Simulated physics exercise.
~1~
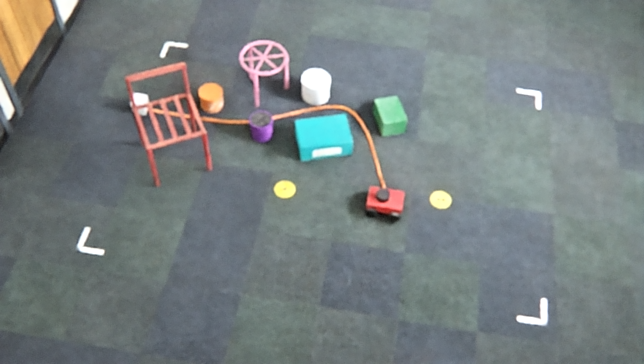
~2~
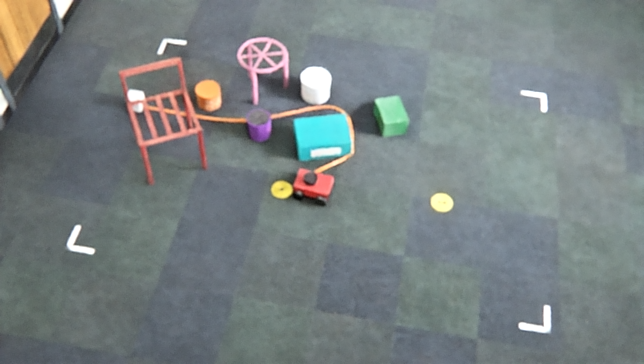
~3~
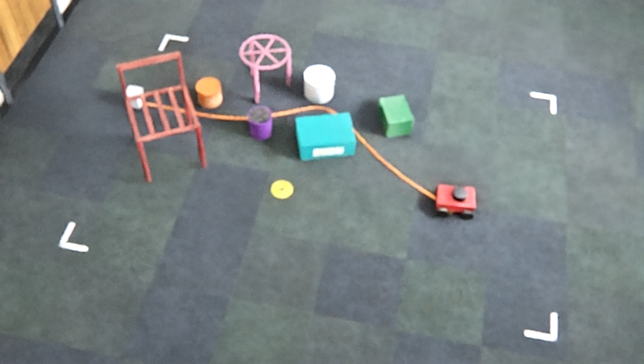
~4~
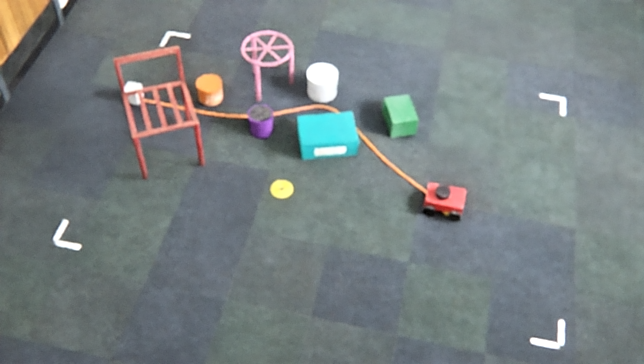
Hallway floor with a small red cart trailing an orange cord, rolling left to a yellow dot, then right, and stopping.
